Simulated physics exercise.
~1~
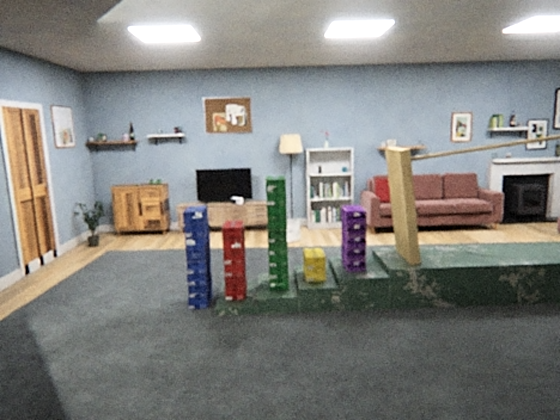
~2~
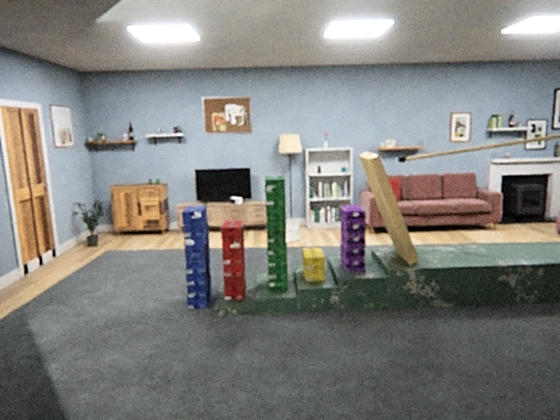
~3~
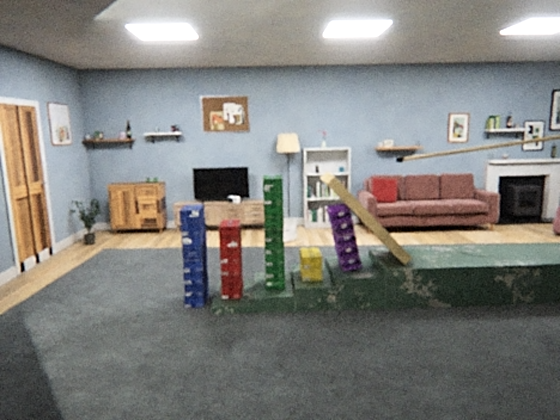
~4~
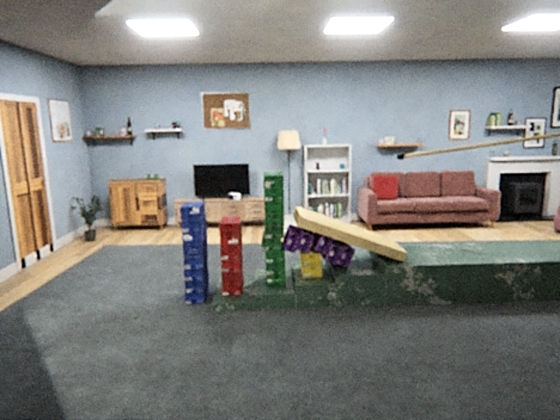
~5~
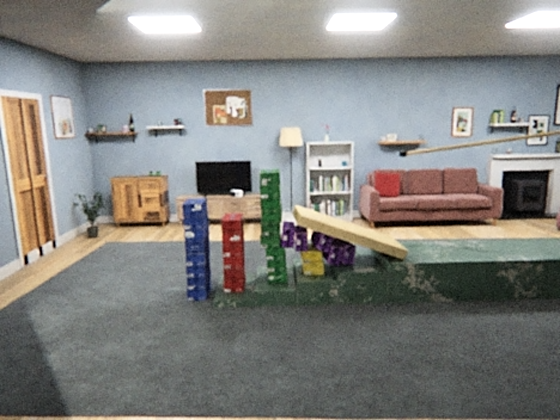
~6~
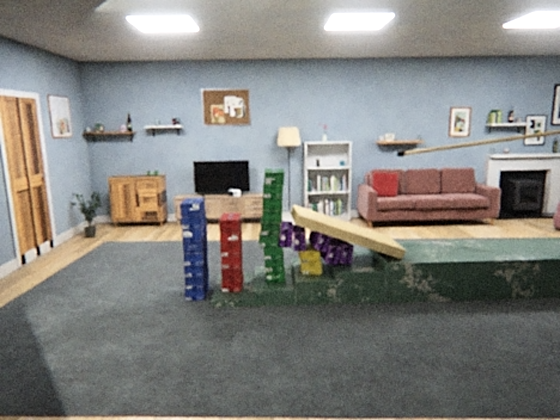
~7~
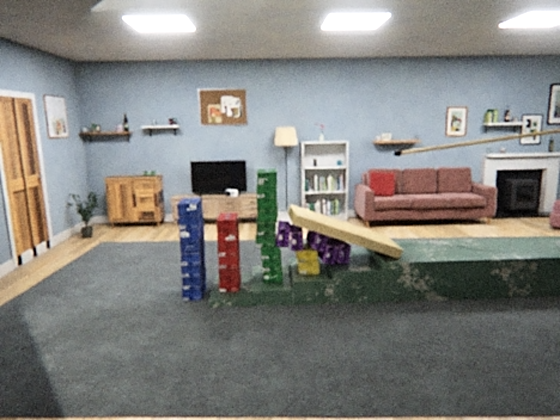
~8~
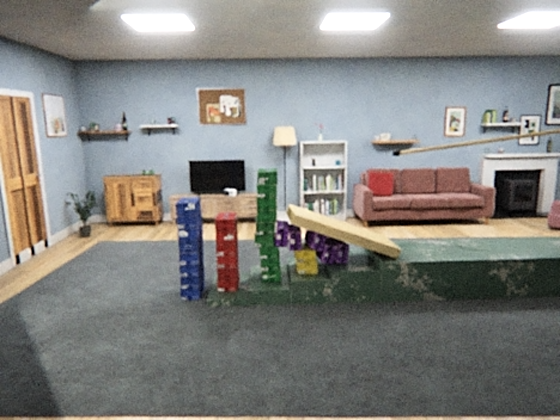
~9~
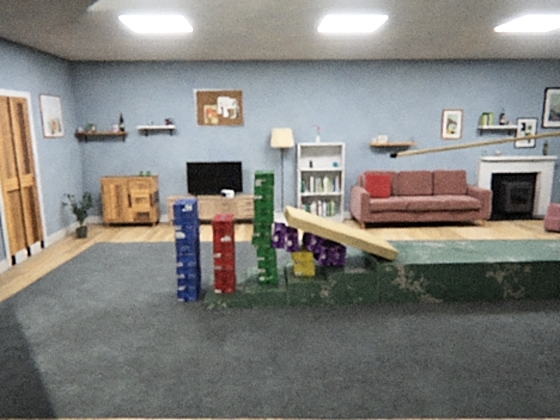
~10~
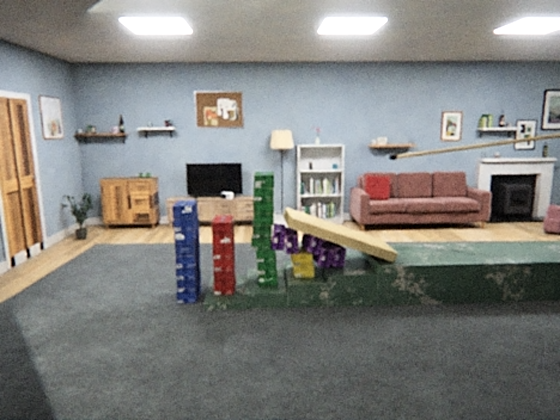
We see a wooden board tip leftward from upright on a green stepped platform in a living room, knocking over the purple stack, which topples onto the short yellow one; the board settles slanting over them, while the green, red and blue stacks remain standing.
